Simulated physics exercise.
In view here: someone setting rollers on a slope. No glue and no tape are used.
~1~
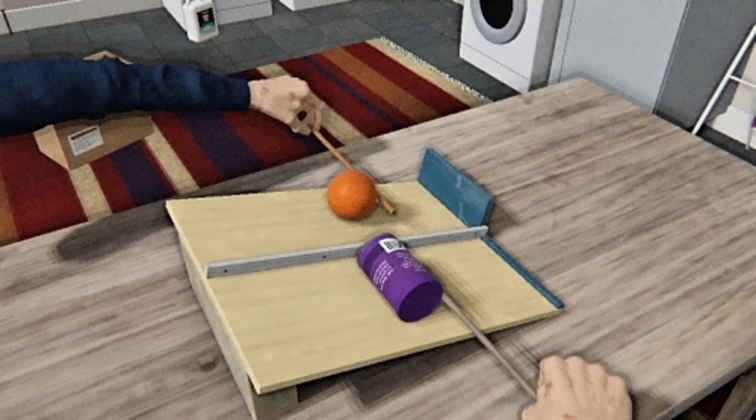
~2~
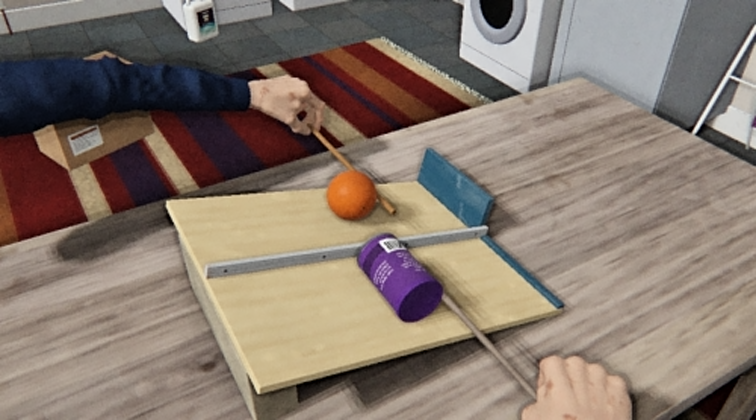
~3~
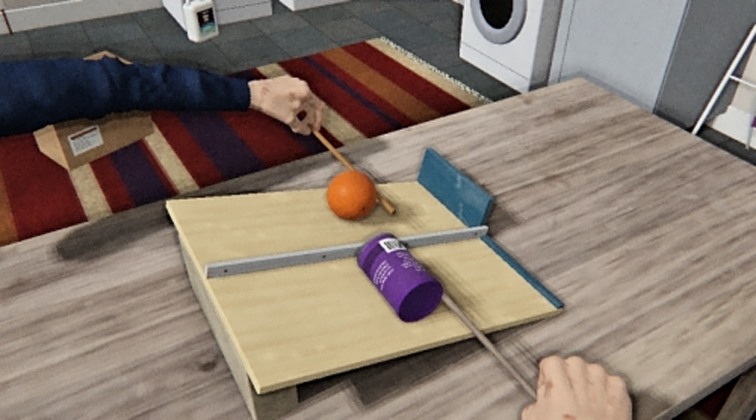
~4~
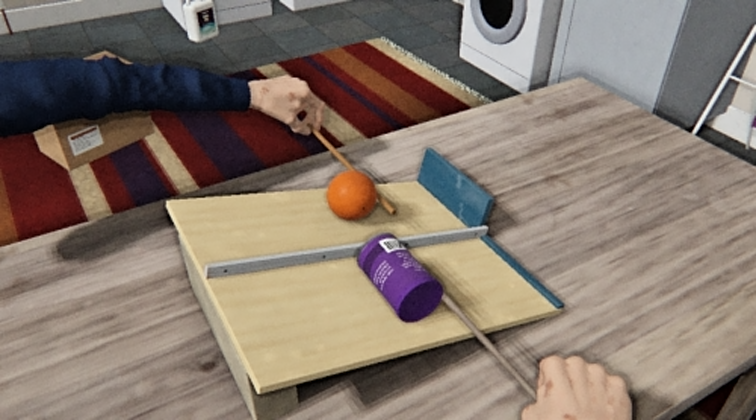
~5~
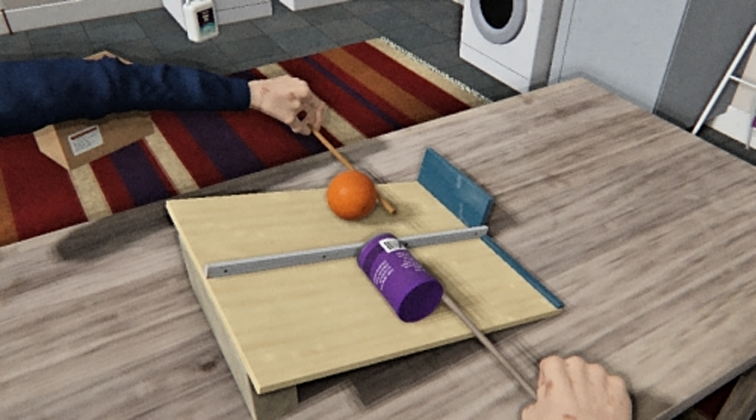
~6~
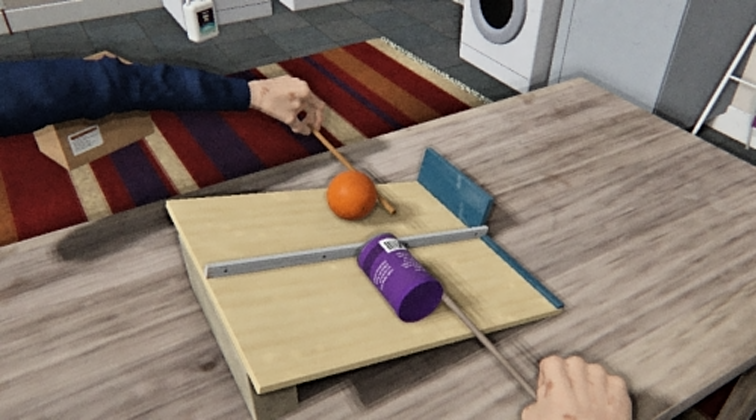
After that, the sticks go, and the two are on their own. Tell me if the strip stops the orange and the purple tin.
In order: The orange is not lost. The purple tin is not stopped.
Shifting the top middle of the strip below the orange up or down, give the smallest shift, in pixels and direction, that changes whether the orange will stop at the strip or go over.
About 24 pixels, down.
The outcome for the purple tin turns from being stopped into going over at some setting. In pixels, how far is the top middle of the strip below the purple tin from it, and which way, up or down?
8 pixels up.
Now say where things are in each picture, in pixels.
Held back by the sticks; orange (352, 195); purple tin (398, 276); board (369, 237), in the first frame.
Held back by the sticks; purple tin (398, 276); board (369, 237), in the second frame.
Held back by the sticks; orange (352, 195); board (369, 237), in the third frame.
Held back by the sticks; purple tin (398, 276); board (369, 237), in the fourth frame.
Held back by the sticks; orange (352, 195); board (369, 237), in the fifth frame.
Held back by the sticks; orange (352, 195); purple tin (398, 276); board (369, 237), in the sixth frame.
Then, 0.68 s on from there, orange resting against the strip near (433, 189); purple tin off the board near (551, 251).
In the end, the orange gets caught, near (433, 189); the purple tin runs past the strip.
